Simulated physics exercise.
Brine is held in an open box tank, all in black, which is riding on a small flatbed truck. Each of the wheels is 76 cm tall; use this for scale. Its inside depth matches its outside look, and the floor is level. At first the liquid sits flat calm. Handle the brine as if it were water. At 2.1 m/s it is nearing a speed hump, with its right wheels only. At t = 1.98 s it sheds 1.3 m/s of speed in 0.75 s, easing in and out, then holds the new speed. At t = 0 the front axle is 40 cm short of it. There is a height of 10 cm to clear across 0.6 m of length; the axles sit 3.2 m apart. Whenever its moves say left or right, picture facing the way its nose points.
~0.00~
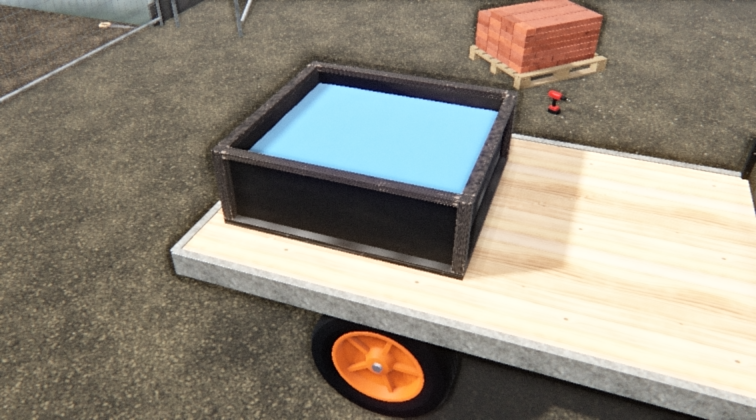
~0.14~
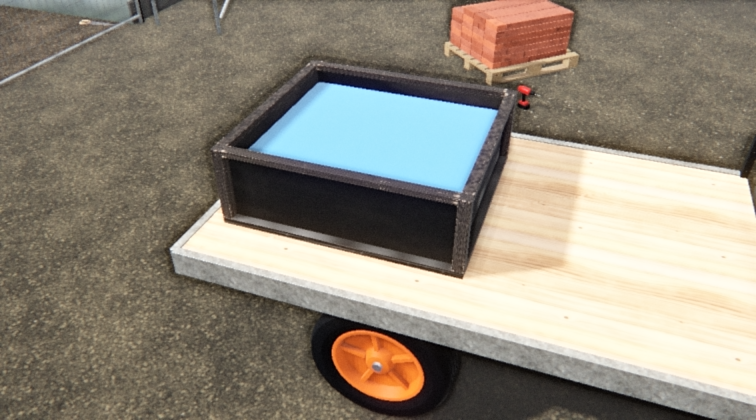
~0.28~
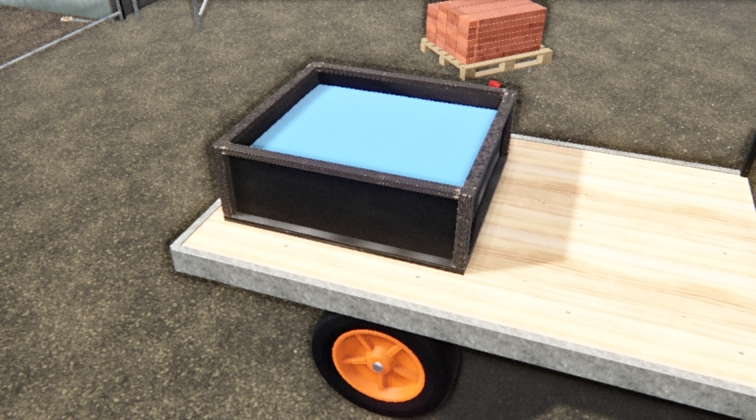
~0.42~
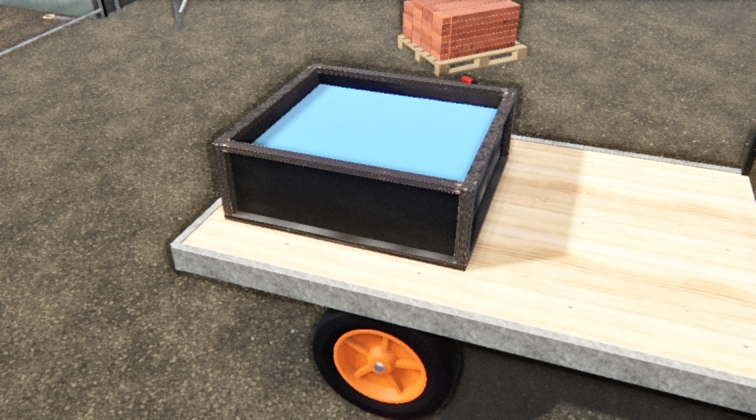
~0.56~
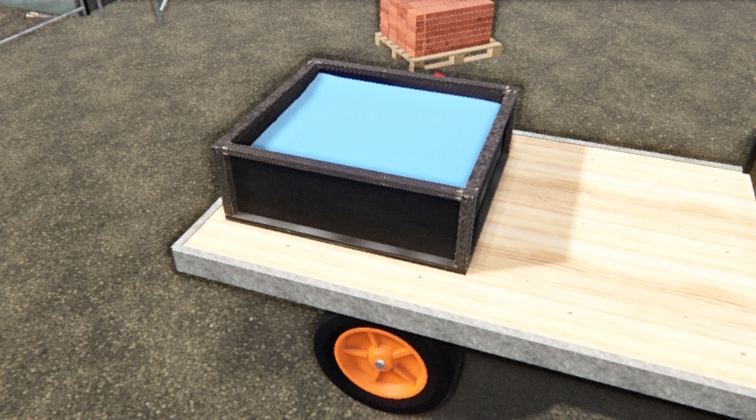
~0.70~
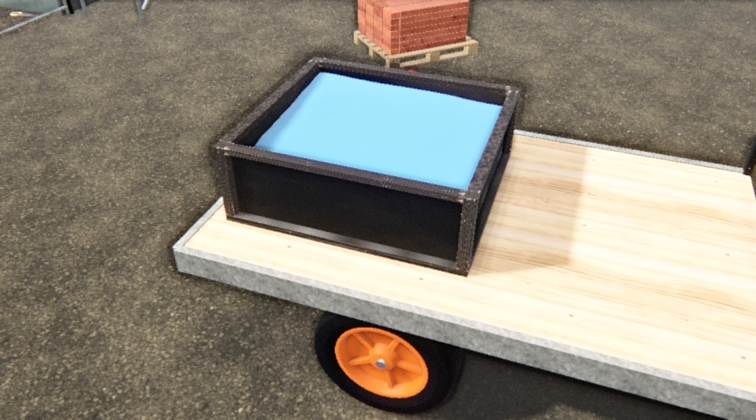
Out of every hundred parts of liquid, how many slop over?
Some 11 in every hundred.
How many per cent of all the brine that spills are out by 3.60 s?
Close to 50 in a hundred.
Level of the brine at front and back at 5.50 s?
The front reads 24 cm and the back reads 26 cm.
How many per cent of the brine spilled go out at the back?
Some 20 per cent of it.
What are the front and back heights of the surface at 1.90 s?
Front 32 cm, back 32 cm.
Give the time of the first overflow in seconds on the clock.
I'd put it at near 2.8 seconds.
By 1.90 s front 31 cm, middle 31 cm, back 31 cm above the floor; no loss so far.
By 3.60 s front 19 cm, middle 25 cm, back 48 cm above the floor; the loss stands at 5 per cent, over the front.
By 5.50 s front 24 cm, middle 30 cm, back 27 cm above the floor; the loss stands at 11 per cent, over the front.
By 7.99 s the loss stands at 11 per cent, over the front, 44 of 402 litres.
